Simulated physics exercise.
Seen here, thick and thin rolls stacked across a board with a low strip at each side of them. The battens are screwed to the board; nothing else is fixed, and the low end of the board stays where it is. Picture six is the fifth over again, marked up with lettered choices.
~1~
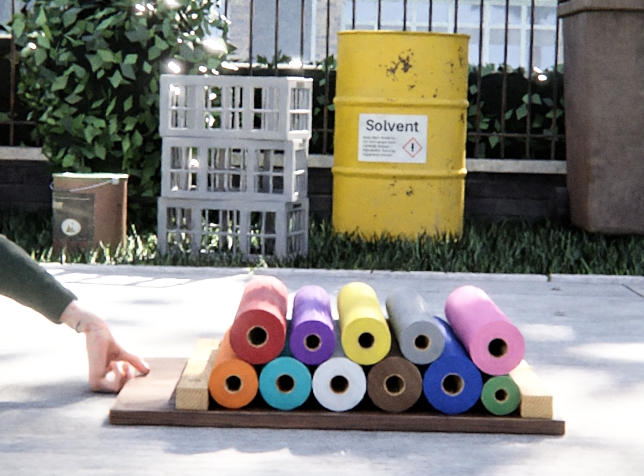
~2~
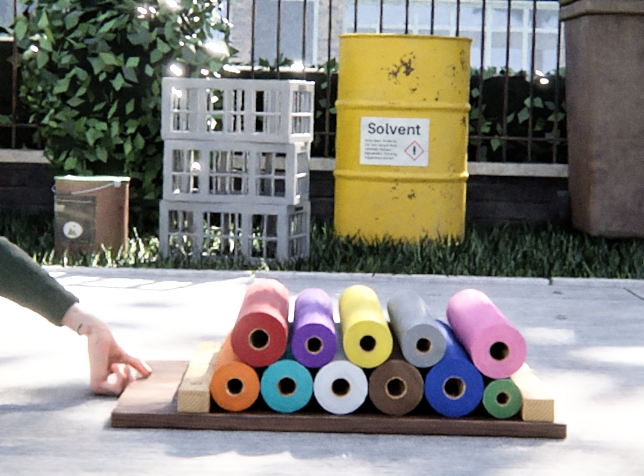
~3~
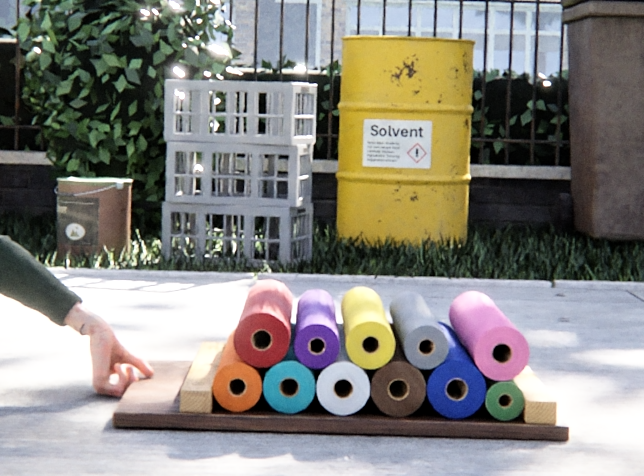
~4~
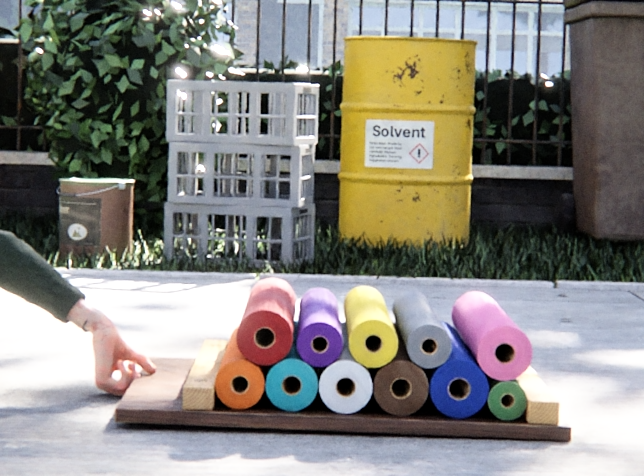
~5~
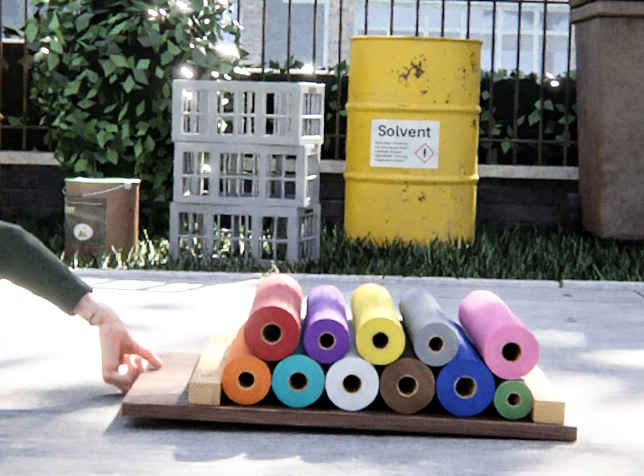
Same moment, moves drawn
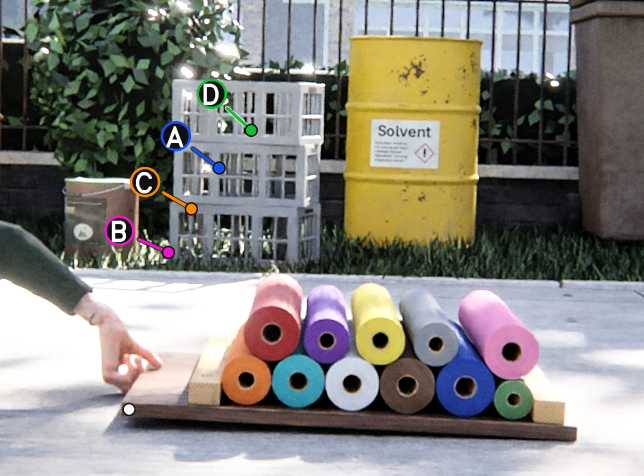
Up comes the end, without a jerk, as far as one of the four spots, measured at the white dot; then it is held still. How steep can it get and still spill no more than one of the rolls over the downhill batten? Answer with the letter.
C is the limit.
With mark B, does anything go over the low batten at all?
Yes, at B.
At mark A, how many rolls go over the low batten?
It comes to five.
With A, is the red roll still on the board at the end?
No, with A.
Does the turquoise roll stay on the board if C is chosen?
Yes.
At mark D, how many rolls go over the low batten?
It comes to five.
On the copy, A at (219, 168); B at (168, 252); C at (191, 209); D at (251, 130); the white dot at (129, 409).
On C. First, board at 17°.
Then, board at 29°.
Finally, board at 29°, one over the low batten (pink).
By contrast, A five over the low batten; B one over the low batten (pink); D five over the low batten.
